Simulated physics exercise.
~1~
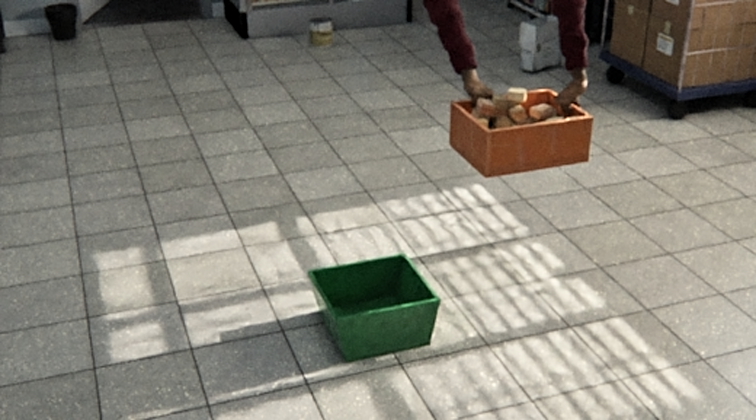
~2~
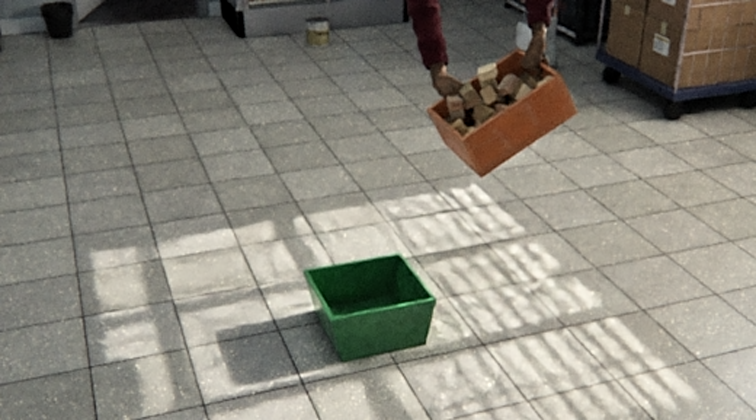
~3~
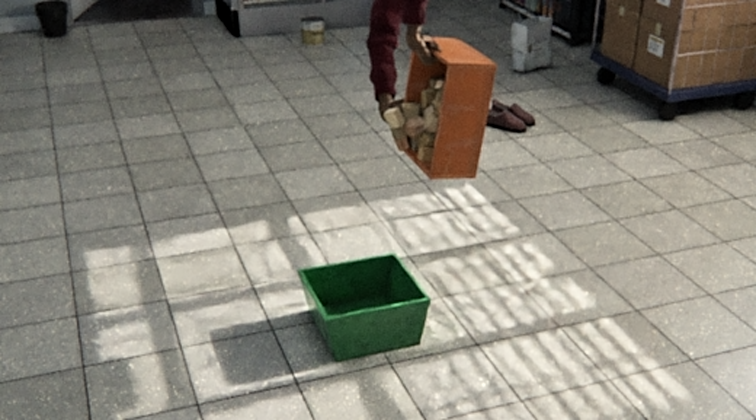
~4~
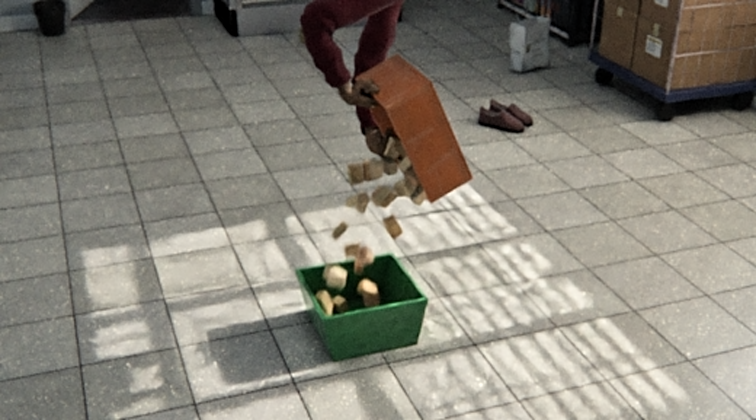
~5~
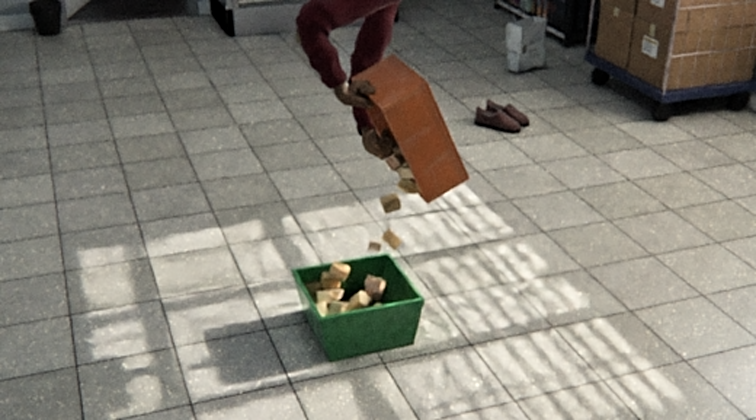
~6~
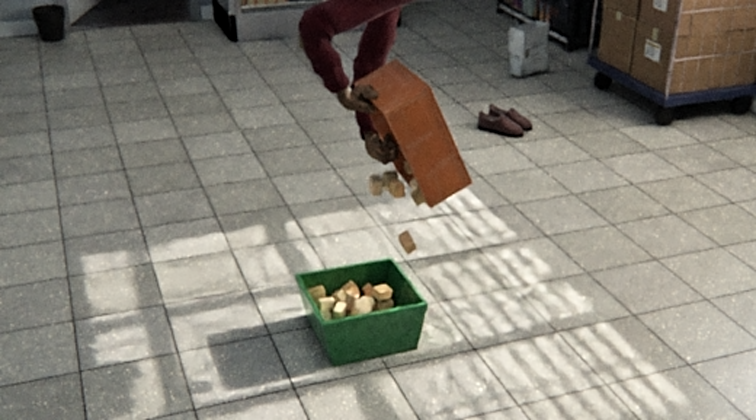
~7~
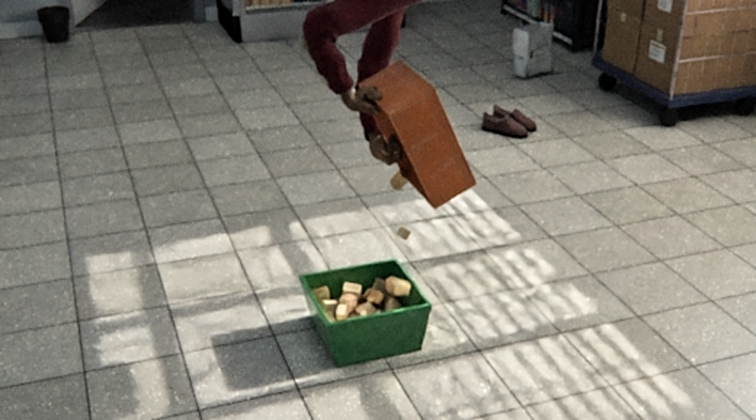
Two hands tip an orange tote and pour wooden blocks into a green container below.
